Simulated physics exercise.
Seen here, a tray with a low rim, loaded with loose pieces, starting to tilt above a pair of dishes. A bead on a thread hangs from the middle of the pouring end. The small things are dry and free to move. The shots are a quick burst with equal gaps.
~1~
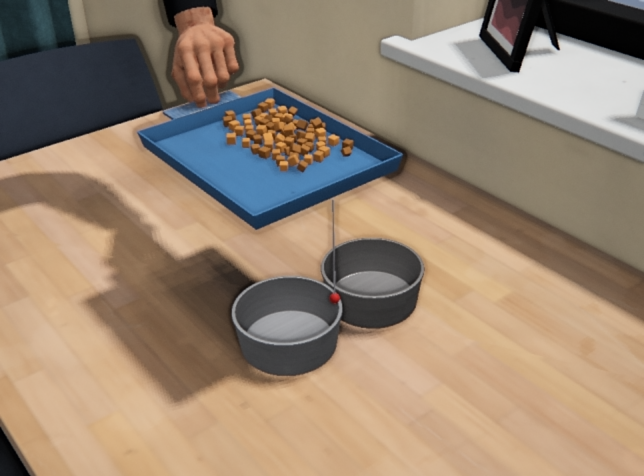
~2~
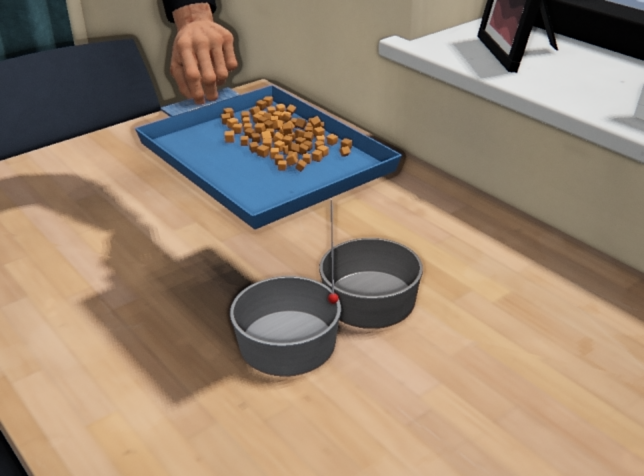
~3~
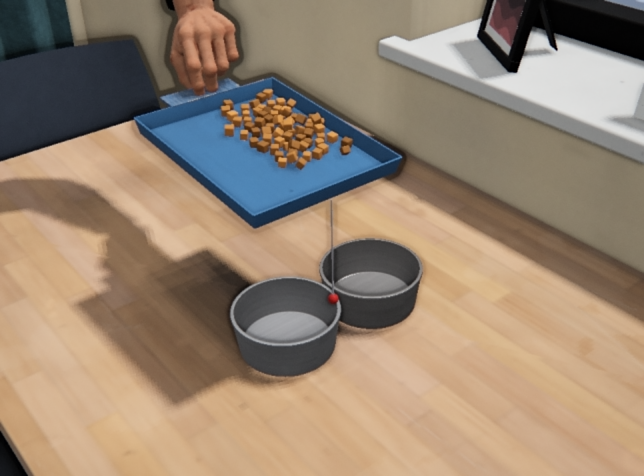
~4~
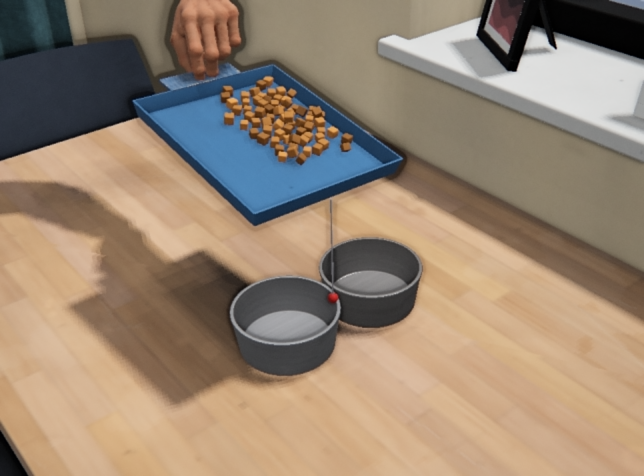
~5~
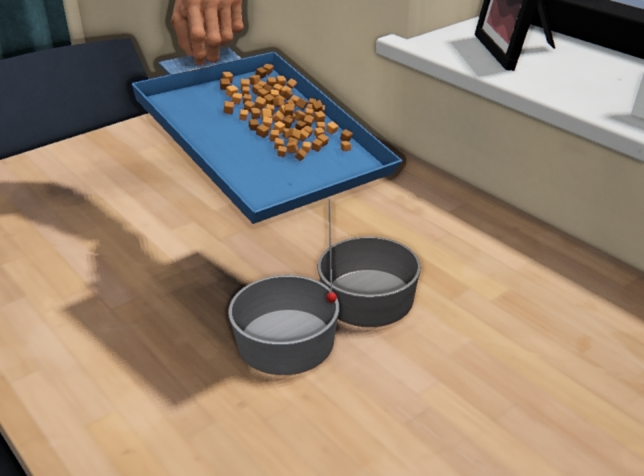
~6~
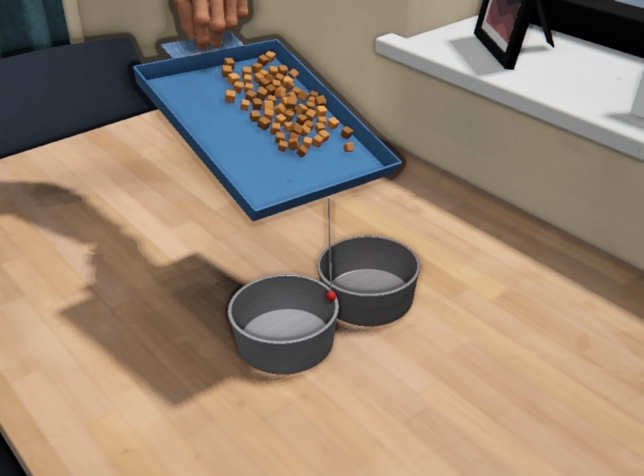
A blue tray scattered with small brown cubes is held by a hand at its far end above a pale wooden table, seen from above at an angle. Two grey round dishes sit side by side below, near a red bead on a thread, with a dark chair and white ledge behind. The hand slowly raises the tray's far end, steepening its tilt, while the cubes stay clustered.
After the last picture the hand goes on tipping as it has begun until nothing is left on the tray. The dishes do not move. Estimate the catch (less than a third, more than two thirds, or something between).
Caught overall: Less than a third.
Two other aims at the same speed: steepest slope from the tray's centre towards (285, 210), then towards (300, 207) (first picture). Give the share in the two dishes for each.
First some 10, then 0 per cent.
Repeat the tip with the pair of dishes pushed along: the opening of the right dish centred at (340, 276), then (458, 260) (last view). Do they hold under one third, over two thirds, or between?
First below one third, then beyond two thirds.
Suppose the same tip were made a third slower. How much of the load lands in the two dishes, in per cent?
Roughly 20 in a hundred.
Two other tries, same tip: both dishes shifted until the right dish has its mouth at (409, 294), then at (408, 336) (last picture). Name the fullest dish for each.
In turn: Right; the right dish.
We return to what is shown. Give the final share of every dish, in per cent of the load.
For the left dish some 0 %, for the right dish some 10 %.
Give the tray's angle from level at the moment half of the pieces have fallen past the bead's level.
Around 110° of tilt.
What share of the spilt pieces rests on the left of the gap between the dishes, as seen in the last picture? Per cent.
It comes to 0 per cent or so.
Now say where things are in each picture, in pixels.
Corners of the pouring end at (255, 212) and (397, 154), level; middle of the load at (286, 133), brown sugar cubes; left dish at (320, 350); right dish at (406, 303); bead on its thread at (335, 299), in the first picture.
Corners of the pouring end at (254, 212) and (396, 155), level; middle of the load at (284, 132), in the second picture.
Corners of the pouring end at (255, 212) and (397, 156), tipped barely, lowest at the right corner; middle of the load at (284, 127), in the third picture.
Corners of the pouring end at (256, 210) and (397, 158), tipped a little, lowest at the right corner; middle of the load at (285, 119), in the fourth picture.
Corners of the pouring end at (256, 208) and (396, 159), tipped a little, lowest at the right corner; middle of the load at (284, 110), in the fifth picture.
Corners of the pouring end at (257, 207) and (396, 161), tipped clearly, lowest at the right corner; middle of the load at (286, 102); left dish at (317, 348); right dish at (402, 301), in the sixth picture.
Soon after the last picture, tray tipped steeply; nearly all on the tray; a stray few outside both; a stray few in the air.
A little later, tray tipped past a quarter turn; about two thirds on the tray; about a quarter outside both; a small part in the air.
Later still, tray tipped past a quarter turn; a small part in the right dish; most outside both.
At rest, tray tipped past a quarter turn; none in the left dish; a small part in the right dish; most outside both.
